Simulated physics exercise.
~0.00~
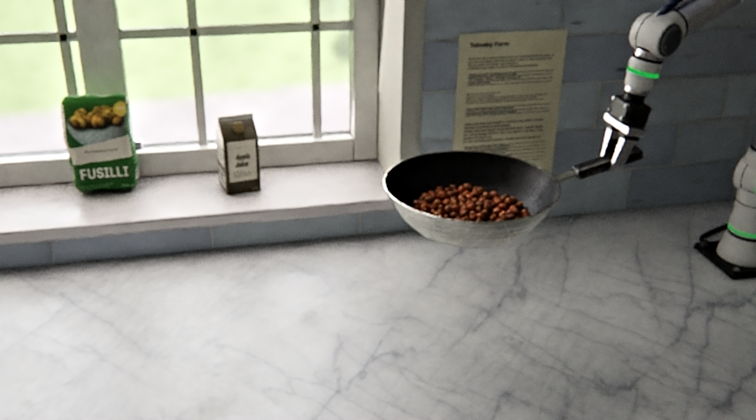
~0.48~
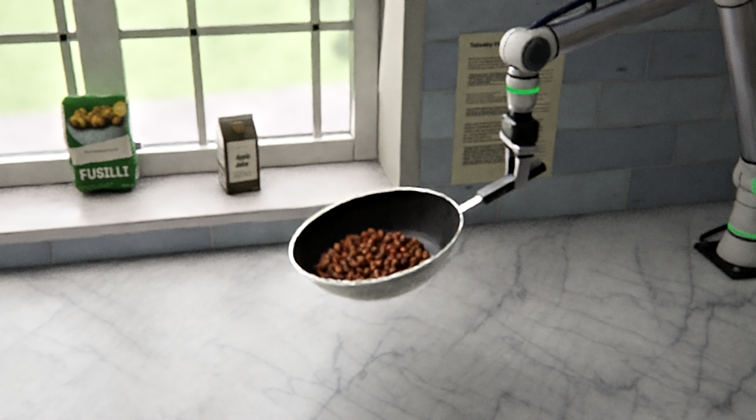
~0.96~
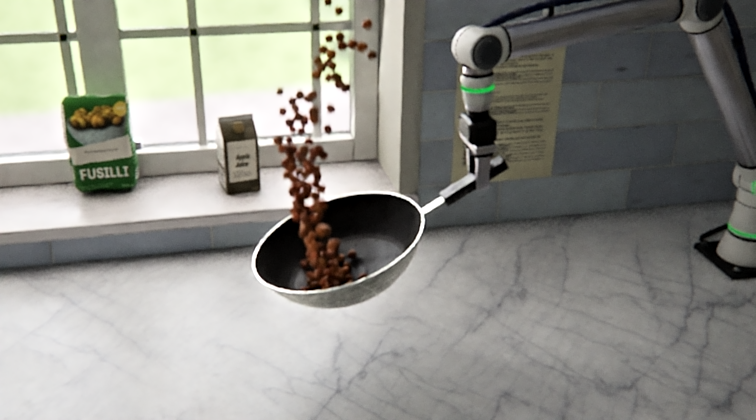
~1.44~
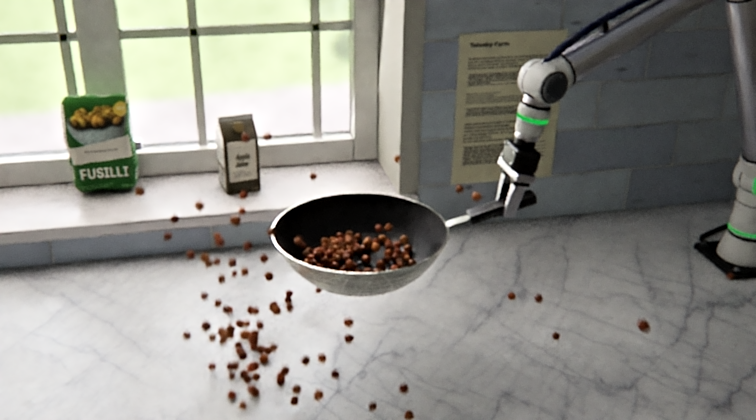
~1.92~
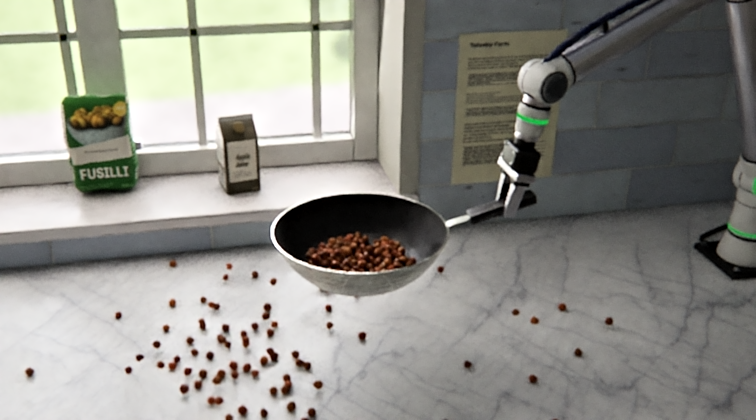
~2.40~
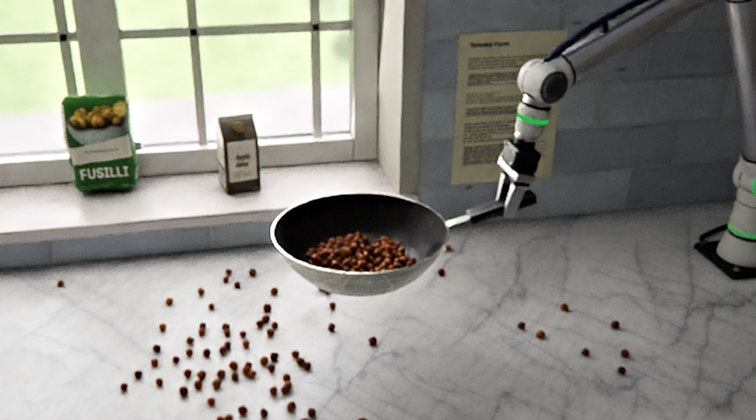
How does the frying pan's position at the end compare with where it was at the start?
The frying pan ends up farther to the left and a little lower than where it started, still held by the robot arm above the counter.
